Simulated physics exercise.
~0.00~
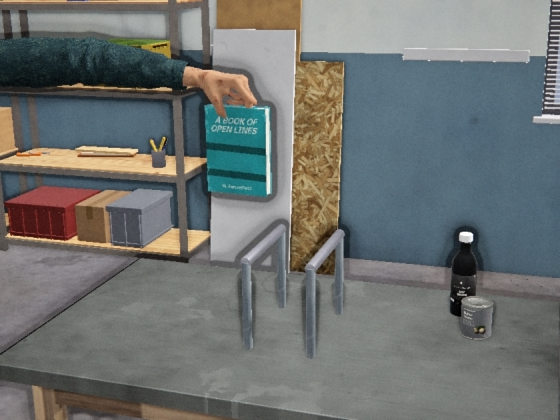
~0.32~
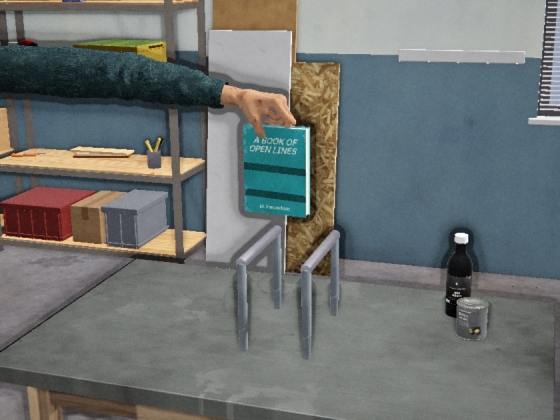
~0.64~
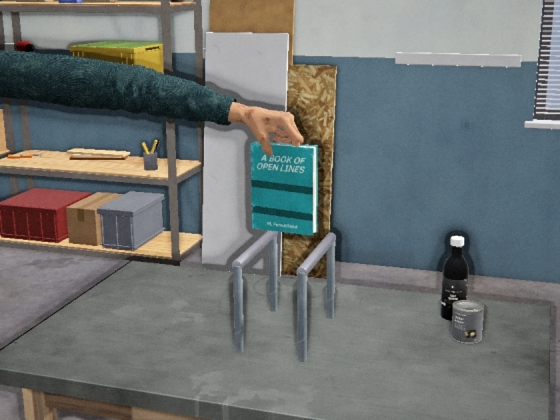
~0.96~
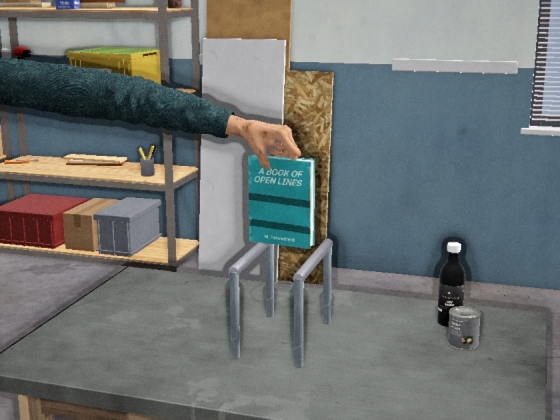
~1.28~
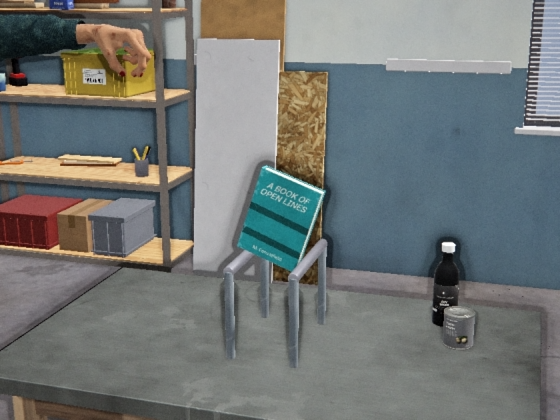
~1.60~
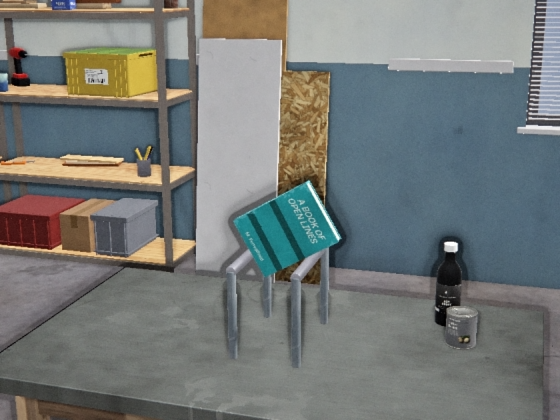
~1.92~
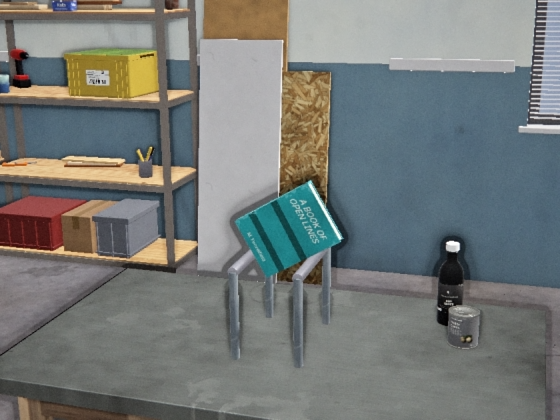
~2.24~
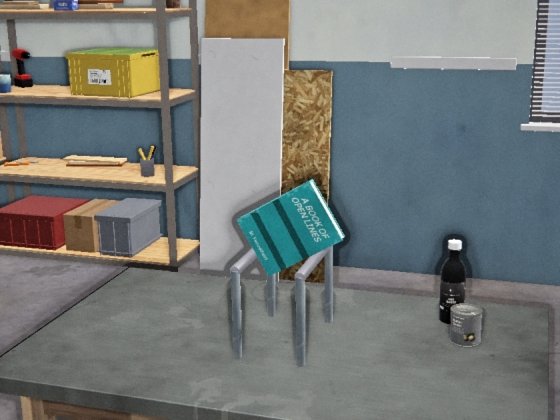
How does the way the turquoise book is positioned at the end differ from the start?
At the start the turquoise book is held upright, but at the end it has tipped onto its side and rests at a slant on the metal rails.
